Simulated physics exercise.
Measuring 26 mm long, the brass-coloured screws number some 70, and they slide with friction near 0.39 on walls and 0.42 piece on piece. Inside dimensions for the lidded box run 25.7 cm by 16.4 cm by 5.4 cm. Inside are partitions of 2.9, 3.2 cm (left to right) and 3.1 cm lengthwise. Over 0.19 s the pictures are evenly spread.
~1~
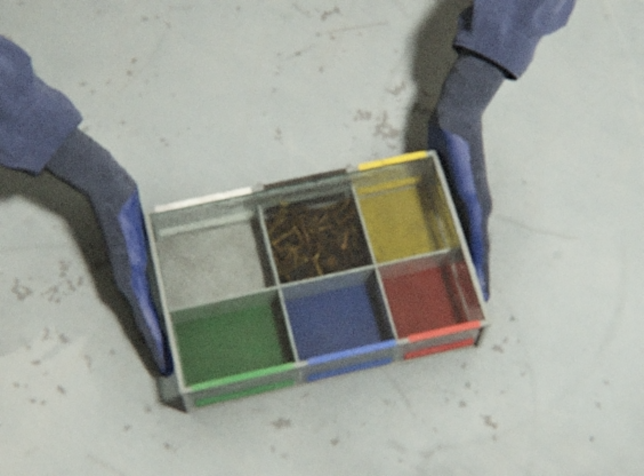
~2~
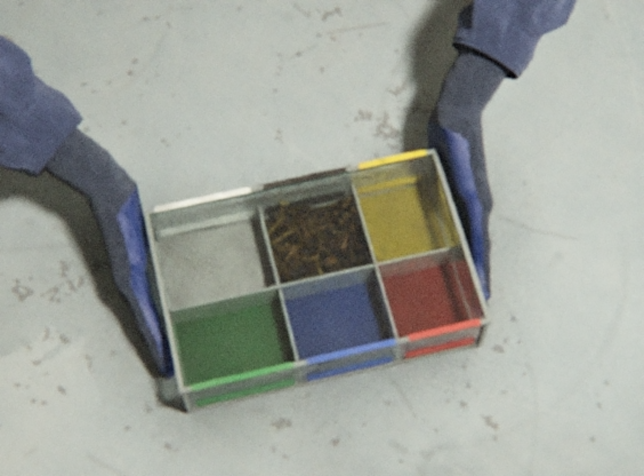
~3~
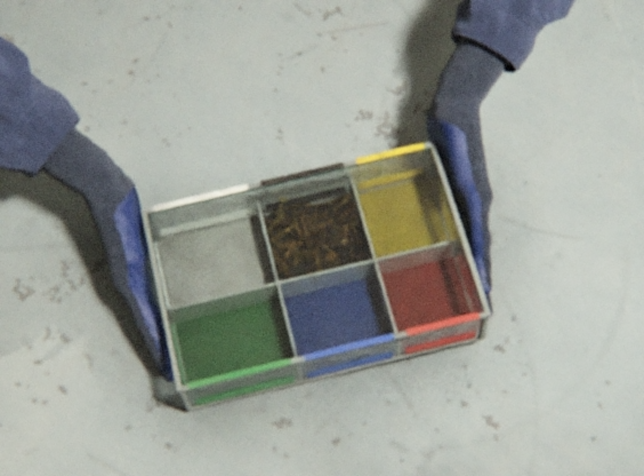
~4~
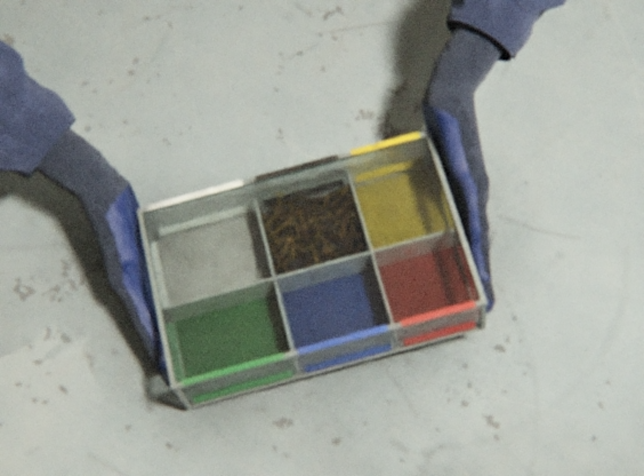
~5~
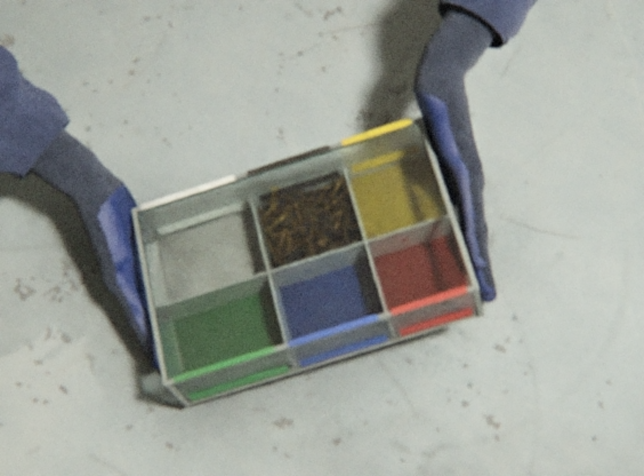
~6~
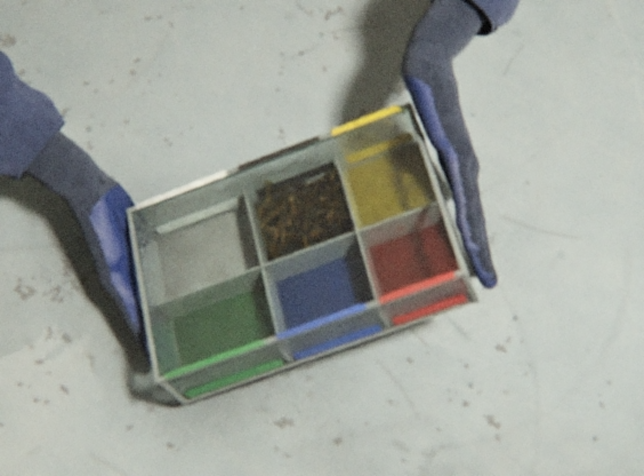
At first, two gloved hands hold a clear-lidded box with six coloured compartments nearly level, brass-coloured screws piled in the black one. The hands then tilt the box gradually, raising its right side and turning it slightly counterclockwise, while the screws shift a little but stay within the black compartment.
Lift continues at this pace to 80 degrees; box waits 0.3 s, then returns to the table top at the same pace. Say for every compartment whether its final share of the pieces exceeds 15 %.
Red compartment: Does not qualify; blue compartment: Does not qualify; green compartment: Does not qualify; yellow compartment: Does not qualify; white compartment: Qualifies; black compartment: Qualifies.
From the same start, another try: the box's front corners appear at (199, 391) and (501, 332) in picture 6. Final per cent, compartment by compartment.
So it works out as red at 40 percent, blue at 5 percent, green at 0 percent, yellow at 0 percent, white at 0 percent and black at 60 percent.
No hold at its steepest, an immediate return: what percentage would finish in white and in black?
Result - white: 55 %; black: 45 %.
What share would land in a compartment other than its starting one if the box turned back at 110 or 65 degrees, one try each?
85 % and 20 %.
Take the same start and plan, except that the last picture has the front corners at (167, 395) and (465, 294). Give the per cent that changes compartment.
Estimate: Around 60 %.
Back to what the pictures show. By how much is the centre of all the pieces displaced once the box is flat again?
Displacement: Near 7.5 cm.
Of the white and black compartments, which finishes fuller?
That would be the white compartment.
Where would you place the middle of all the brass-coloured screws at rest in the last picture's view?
Somewhere around (235, 247) in the final frame.
Then, 0.65 s after the last picture, tilt 80 degrees; white 35 %, black 65 %.
Then, 1.09 s after the last picture, tilt 44 degrees; white 55 %, black 45 %.
Then, 1.60 s after the last picture, tilt 0 degrees; white 55 %, black 45 %.
In the end, red 0 %, blue 0 %, green 0 %, yellow 0 %, white 55 %, black 45 %.
